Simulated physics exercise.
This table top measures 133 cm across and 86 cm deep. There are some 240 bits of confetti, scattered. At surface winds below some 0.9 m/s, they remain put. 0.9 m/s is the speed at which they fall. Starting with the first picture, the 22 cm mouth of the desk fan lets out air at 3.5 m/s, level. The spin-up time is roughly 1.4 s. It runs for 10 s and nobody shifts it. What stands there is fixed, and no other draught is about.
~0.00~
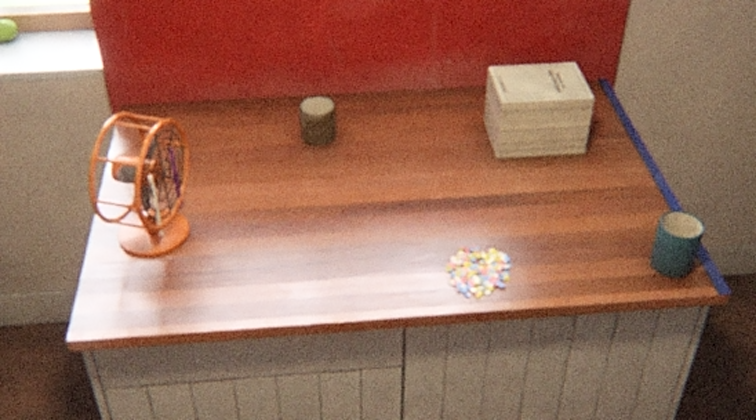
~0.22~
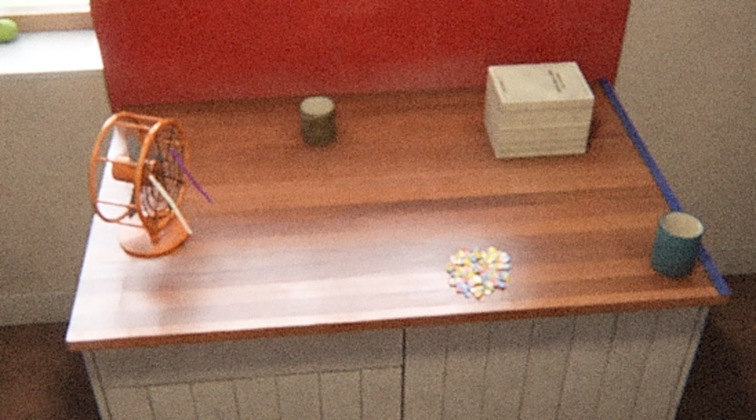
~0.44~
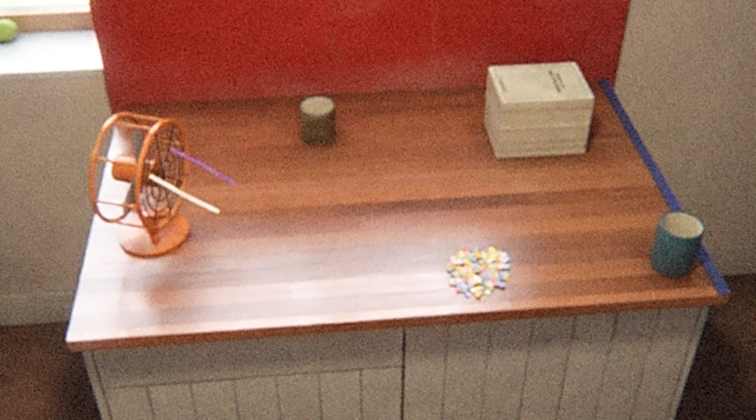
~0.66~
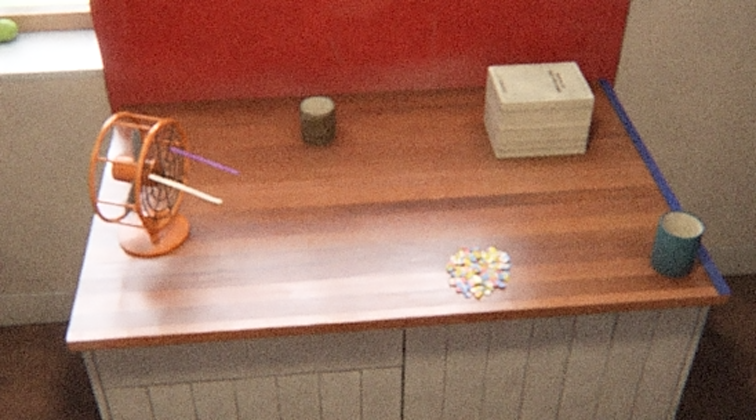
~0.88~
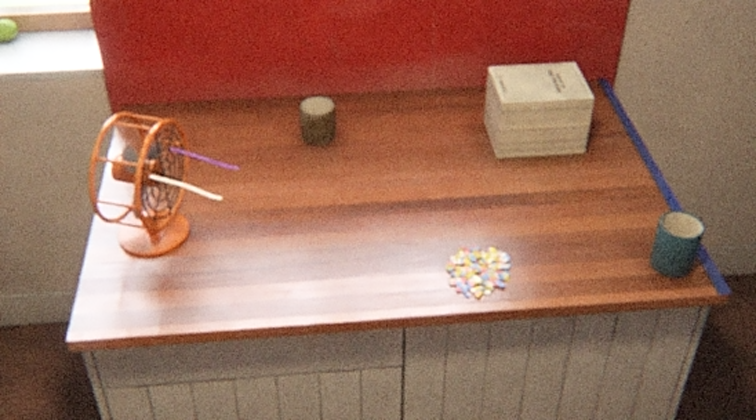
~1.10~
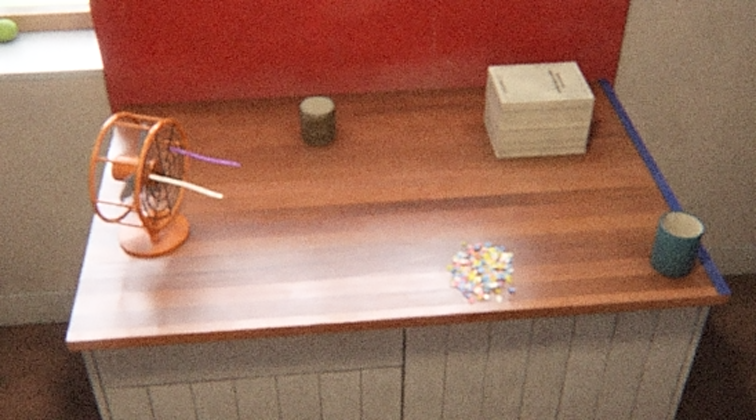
Two ribbons, one purple and one pale, hang limp on the front of an orange desk fan at the left of a wooden table, then lift and stream out to the right. The scattered confetti near the front edge lies still until the end, when some pieces shift slightly.
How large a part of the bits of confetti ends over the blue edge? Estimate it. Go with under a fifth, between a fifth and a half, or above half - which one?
The share that ends past that edge will be one fifth to one half.
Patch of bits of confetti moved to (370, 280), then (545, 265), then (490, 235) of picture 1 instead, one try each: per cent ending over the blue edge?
10 %, 60 %, 90 %.
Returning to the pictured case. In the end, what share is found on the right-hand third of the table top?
I'd estimate around 3 per cent.
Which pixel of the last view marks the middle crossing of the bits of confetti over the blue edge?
I'd say roughly (681, 208).
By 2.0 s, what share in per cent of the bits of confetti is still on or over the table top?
Estimate: Around 10 percent.
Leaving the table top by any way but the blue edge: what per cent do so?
I would put it at around 60 per cent.
After 2.0 s, 28 % are over the blue edge; 59 % have settled or left.
After 3.2 s, 32 % are over the blue edge; 94 % have settled or left.
After 5.5 s, 33 % are over the blue edge; 97 % have settled or left.
After 10.0 s, at the end, 34 % are over the blue edge.
